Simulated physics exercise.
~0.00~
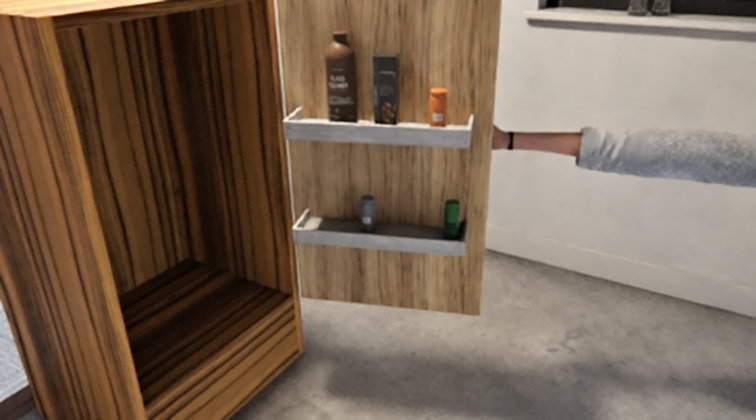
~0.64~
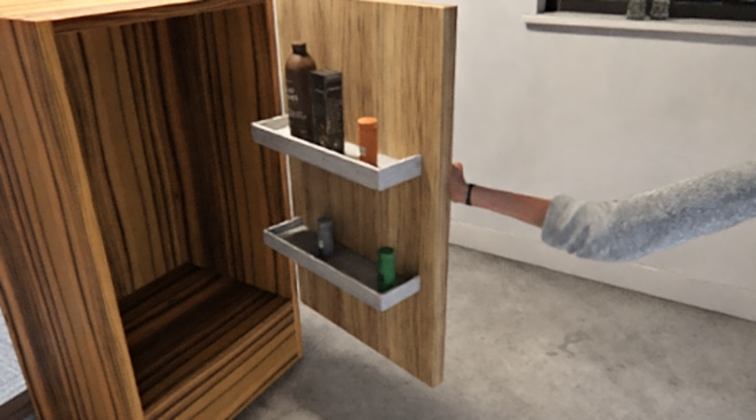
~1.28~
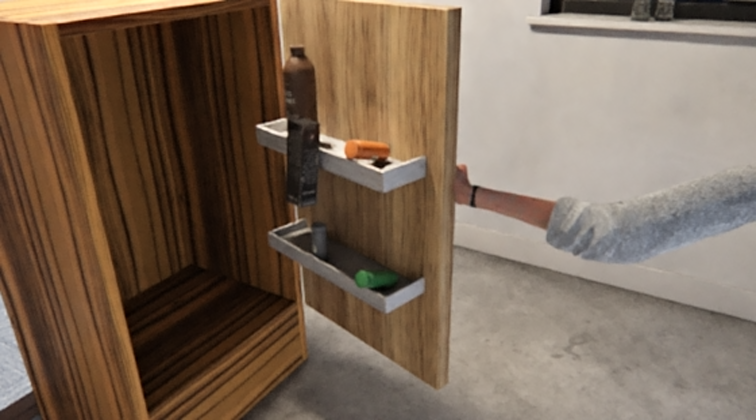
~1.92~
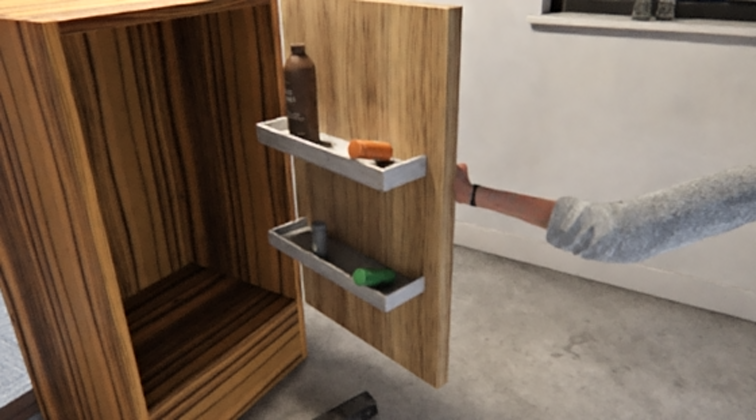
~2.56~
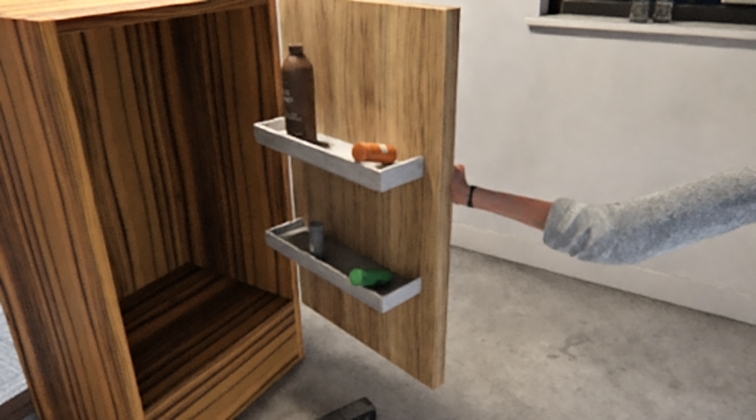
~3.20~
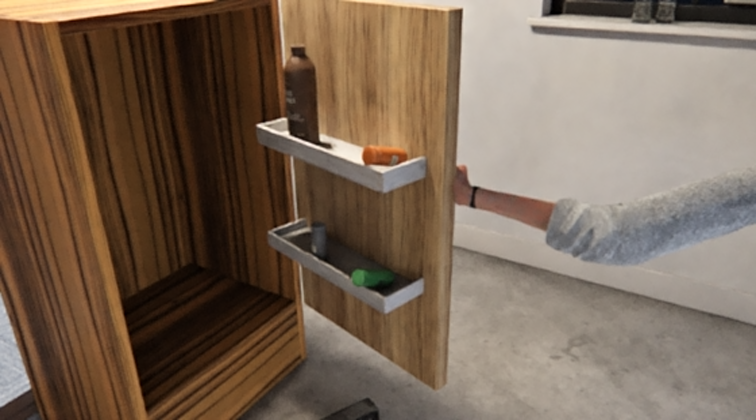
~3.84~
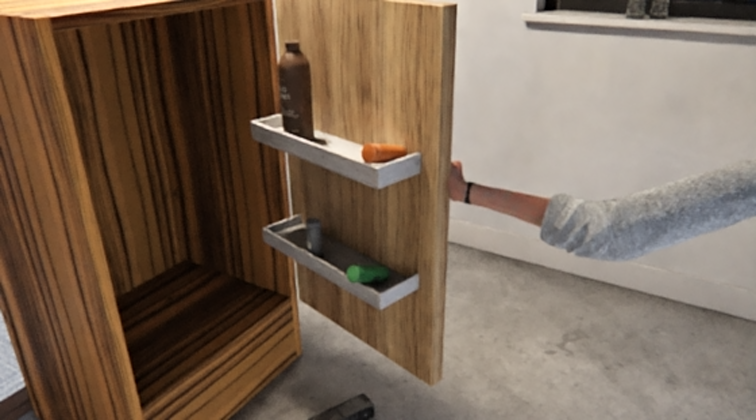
In a bare room with a grey concrete floor and a pale wall, a slightly swaying view looks toward an open wooden cabinet at left. Its door holds two pale racks, the upper with a brown bottle, a black carton and an orange shaker, the lower with a grey and a green shaker. A hand at right, in a grey sleeve, pushes the door partway toward the cabinet, and it stops. The black carton pitches over the rail upside down and drops, while the orange and green shakers tip over. The carton ends lying on the floor, the toppled shakers stay in their racks, and the bottle and grey shaker remain upright.
